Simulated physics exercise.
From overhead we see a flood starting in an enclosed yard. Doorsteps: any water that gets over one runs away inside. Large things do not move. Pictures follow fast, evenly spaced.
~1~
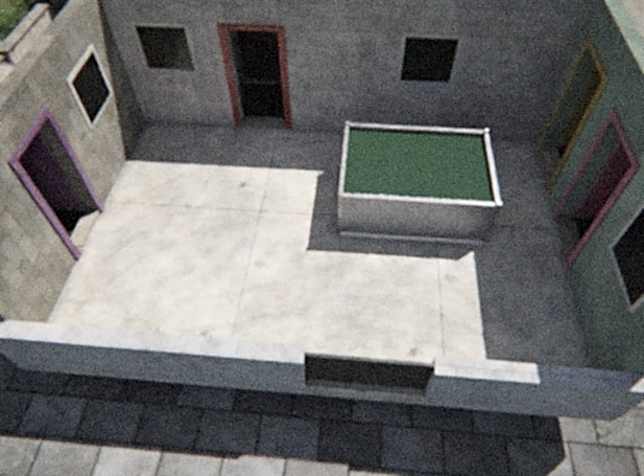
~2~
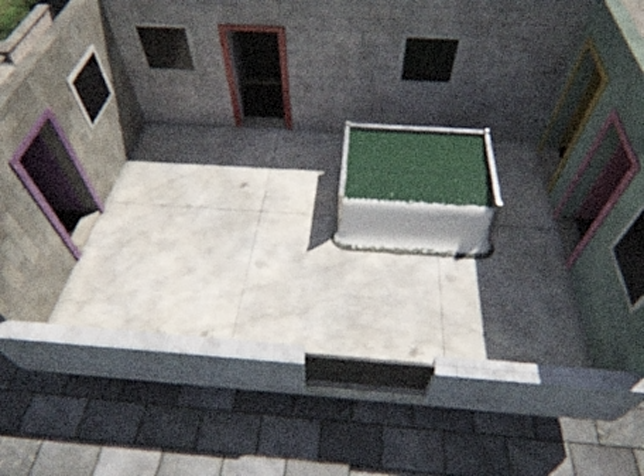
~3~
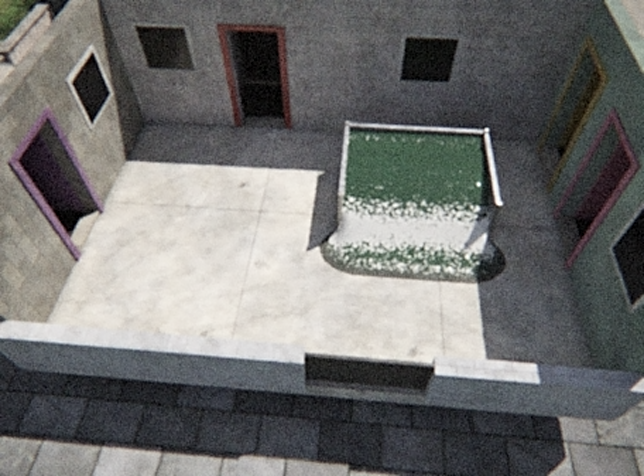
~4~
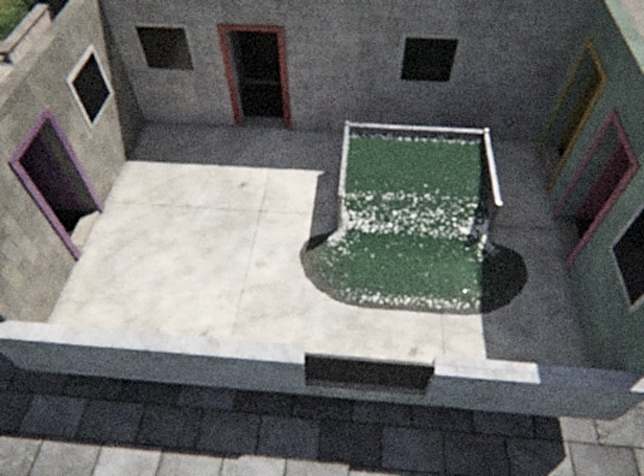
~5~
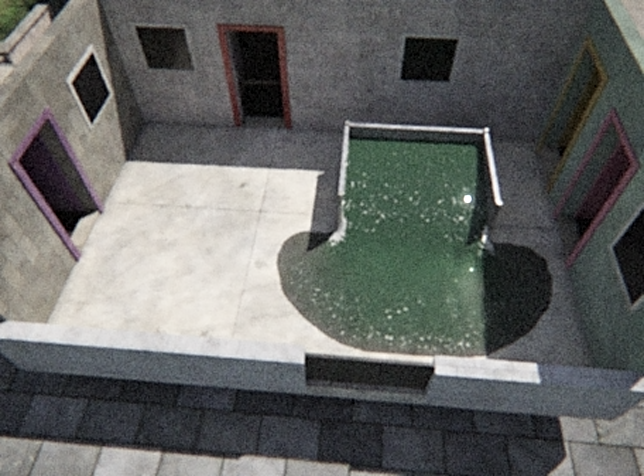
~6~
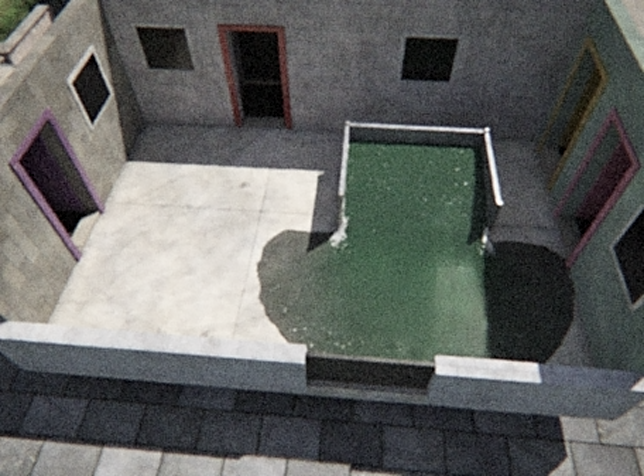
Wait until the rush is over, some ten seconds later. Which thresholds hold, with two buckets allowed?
Result: I expect the pink door to let through an acceptable amount, I expect the yellow door to let through an acceptable amount, I expect the purple door to let through too much, I expect the red door to let through too much.
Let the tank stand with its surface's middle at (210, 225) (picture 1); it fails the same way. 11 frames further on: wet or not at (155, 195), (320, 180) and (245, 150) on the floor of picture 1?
In the order asked: Reached by the flood, not reached, not reached.
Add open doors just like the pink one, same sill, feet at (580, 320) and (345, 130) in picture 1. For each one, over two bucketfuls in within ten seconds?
Log: Door one beats the mark; door two misses the mark.
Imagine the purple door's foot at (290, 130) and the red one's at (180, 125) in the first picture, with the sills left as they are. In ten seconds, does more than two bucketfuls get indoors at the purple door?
In that case the purple one gets flooded.
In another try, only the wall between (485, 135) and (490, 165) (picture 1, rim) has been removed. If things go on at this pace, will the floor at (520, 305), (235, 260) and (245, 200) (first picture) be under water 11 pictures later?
Sequence: Wetted / spared / spared.
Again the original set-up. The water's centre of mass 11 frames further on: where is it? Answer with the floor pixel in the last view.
The centre of mass sits at about (403, 296).
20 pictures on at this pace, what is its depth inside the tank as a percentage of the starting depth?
Around 12 percent, give or take.
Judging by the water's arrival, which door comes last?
I'd go with the red-painted one.
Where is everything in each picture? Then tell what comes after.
In the first picture, the tank at (417, 165) is whole and still.
In the second picture, the front is at (489, 245), out from the gap at (414, 223).
In the third picture, water pours out at (413, 225) and has run to (499, 264).
In the fourth picture, water pours out at (412, 227) and has run to (521, 275).
In the fifth picture, the front is at (526, 326), out from the gap at (412, 228).
In the sixth picture, the front is at a hidden place, out from the gap at (413, 228).
A moment on, water covers 35 % of the floor; the pink door wet at the sill, nothing in, the yellow door not reached, the purple door not reached, the red door not reached.
Next, water covers 40 % of the floor; the pink door wet at the sill, nothing in, the yellow door not reached, the purple door not reached, the red door not reached.
Then, water covers 65 % of the floor; the pink door wet at the sill, nothing in, the yellow door wet at the sill, nothing in, the purple door under two buckets in, the red door not reached.
Later, water covers 95 % of the floor; the pink door wet at the sill, nothing in, the yellow door wet at the sill, nothing in, the purple door over two buckets in, the red door wet at the sill, nothing in.
In the end, water covers 100 % of the floor; the pink door wet at the sill, nothing in, the yellow door wet at the sill, nothing in, the purple door far over two buckets in, the red door over two buckets in.
